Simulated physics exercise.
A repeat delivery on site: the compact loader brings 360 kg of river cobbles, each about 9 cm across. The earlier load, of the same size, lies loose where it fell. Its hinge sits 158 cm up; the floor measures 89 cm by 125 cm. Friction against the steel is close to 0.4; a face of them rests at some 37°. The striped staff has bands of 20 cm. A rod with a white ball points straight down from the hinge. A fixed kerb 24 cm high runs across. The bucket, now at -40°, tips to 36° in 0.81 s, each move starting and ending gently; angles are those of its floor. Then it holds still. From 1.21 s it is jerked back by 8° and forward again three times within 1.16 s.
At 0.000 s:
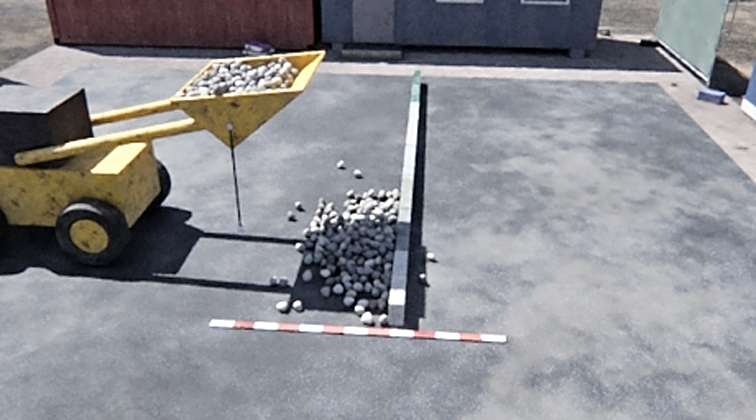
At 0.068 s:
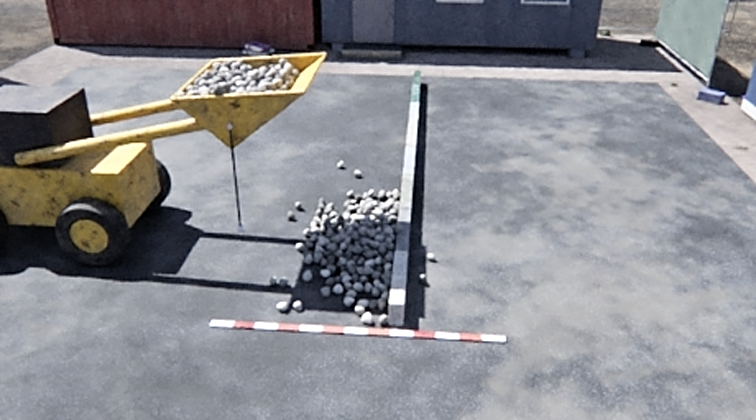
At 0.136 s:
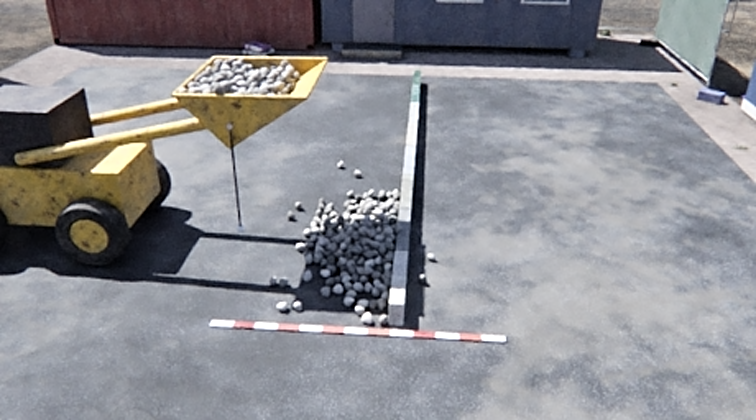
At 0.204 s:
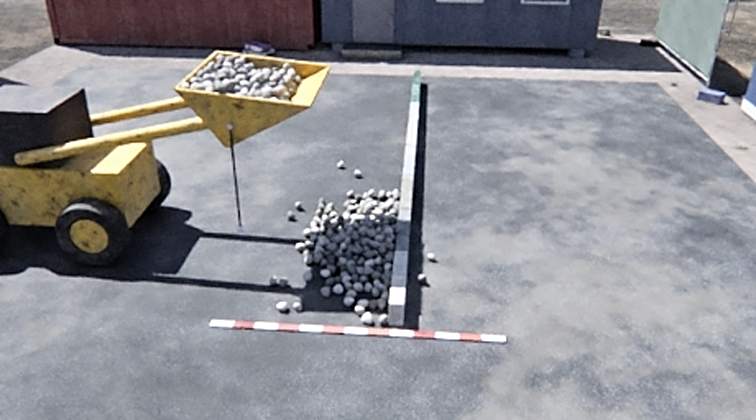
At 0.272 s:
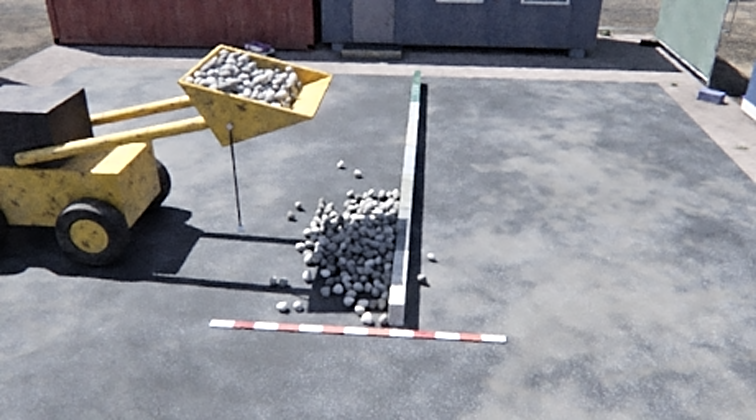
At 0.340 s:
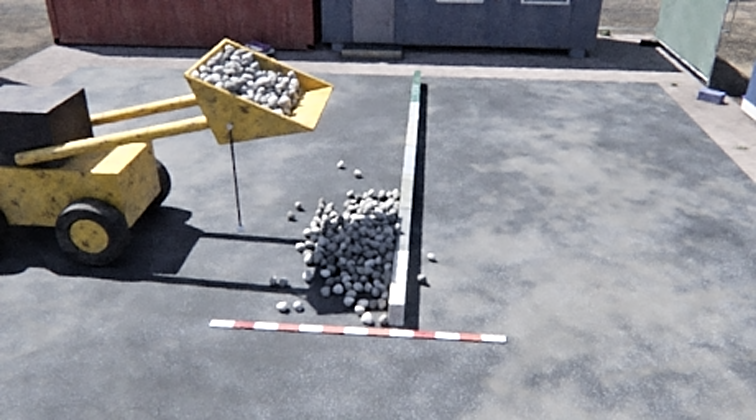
Yellow loader bucket full of pale cobbles gradually tilting its front lip downward beside a loose stone heap against a low kerb.
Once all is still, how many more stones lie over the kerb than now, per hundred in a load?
About 6 per cent.
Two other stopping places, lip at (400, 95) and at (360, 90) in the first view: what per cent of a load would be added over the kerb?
About 100 and 60 per cent.
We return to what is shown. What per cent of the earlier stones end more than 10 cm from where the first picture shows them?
Roughly 10 per cent of them.
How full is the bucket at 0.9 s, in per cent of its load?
It holds some 85 per cent.
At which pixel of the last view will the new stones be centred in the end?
Around (354, 231).
After 0.6 s the floor is at 24°; in per cent of one load, 100 in the bucket, 99 on this side of the kerb, 1 over the kerb; the foremost stones are at (402, 239).
After 0.9 s the floor is at 36°; in per cent of one load, 86 in the bucket, 113 on this side of the kerb, 1 over the kerb; the foremost stones are at (402, 239).
After 2.8 s the floor is at 36°; in per cent of one load, 0 in the bucket, 193 on this side of the kerb, 7 over the kerb; the foremost stones are at (506, 242).
After 5.6 s the floor is at 36°; in per cent of one load, 0 in the bucket, 193 on this side of the kerb, 7 over the kerb; the foremost stones are at (508, 242). Net gain over the kerb, 6.
